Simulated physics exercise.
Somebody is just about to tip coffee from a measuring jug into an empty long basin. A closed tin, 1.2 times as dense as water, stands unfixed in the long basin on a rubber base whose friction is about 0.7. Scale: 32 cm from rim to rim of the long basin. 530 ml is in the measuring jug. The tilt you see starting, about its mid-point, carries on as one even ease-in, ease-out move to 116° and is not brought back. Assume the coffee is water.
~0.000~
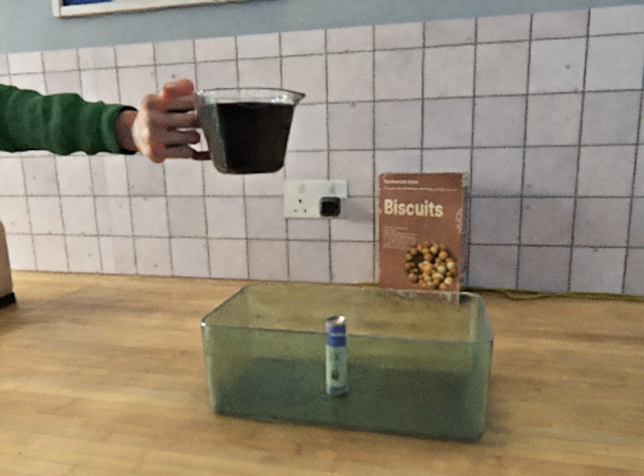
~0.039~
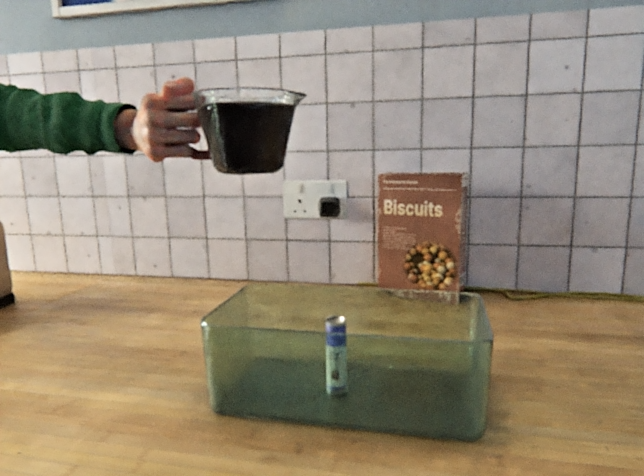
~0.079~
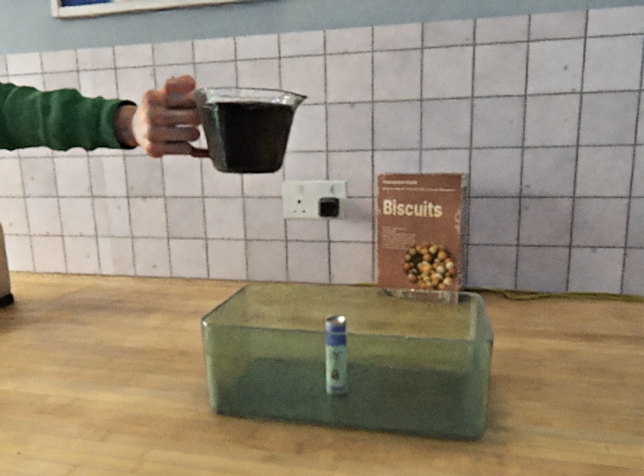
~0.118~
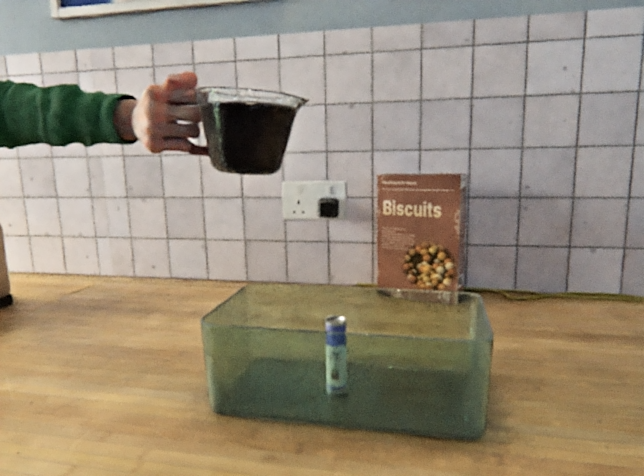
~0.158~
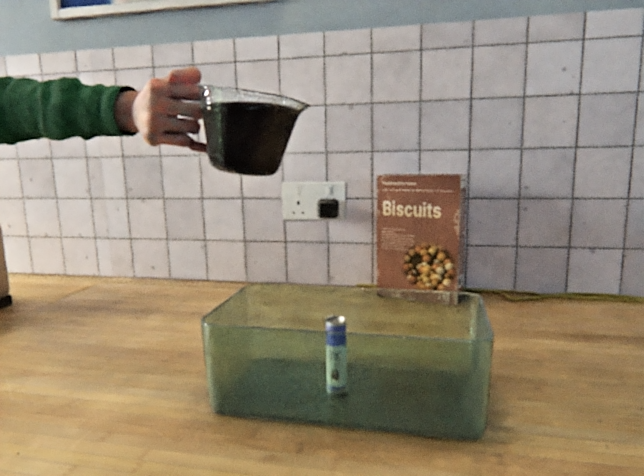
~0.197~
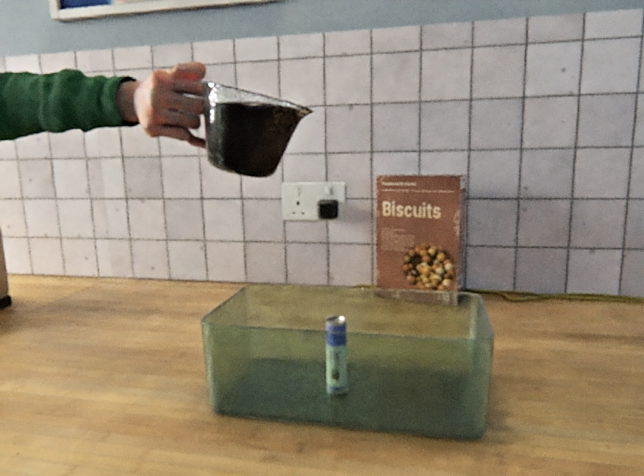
At the start, a hand in a green sleeve holds a glass jug of dark liquid level above a greenish glass basin, with a small blue-topped cylinder by it and a biscuits box behind. The hand then gradually tilts the jug to the right, its spout side dipping slightly while everything below stays still.
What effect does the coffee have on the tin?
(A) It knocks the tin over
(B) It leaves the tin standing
Answer: B.
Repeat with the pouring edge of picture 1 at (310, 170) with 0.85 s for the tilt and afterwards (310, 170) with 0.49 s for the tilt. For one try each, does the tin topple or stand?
The tin overturns the first time and overturns the second time.
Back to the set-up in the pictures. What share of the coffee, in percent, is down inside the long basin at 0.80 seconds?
About 84 %.
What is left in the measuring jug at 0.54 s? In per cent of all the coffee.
I'd estimate some 48 % remains.
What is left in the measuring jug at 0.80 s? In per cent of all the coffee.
Around 2 percent of it.
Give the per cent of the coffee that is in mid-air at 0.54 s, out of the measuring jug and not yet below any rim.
Around 42 percent.
Then, 0.54 s in, the tilt is 82° and 47 per cent is still to pour; the tin stands where it began.
Then, 0.80 s in, the tilt is 115° and 2 per cent is still to pour; the tin stands where it began.
Then, 1.06 s in, the tilt is 116° and 0 per cent is still to pour; the tin stands where it began.
Then, 1.35 s in, the tilt is 116° and 0 per cent is still to pour; the tin stands where it began.
Finally, the tin stands where it began.
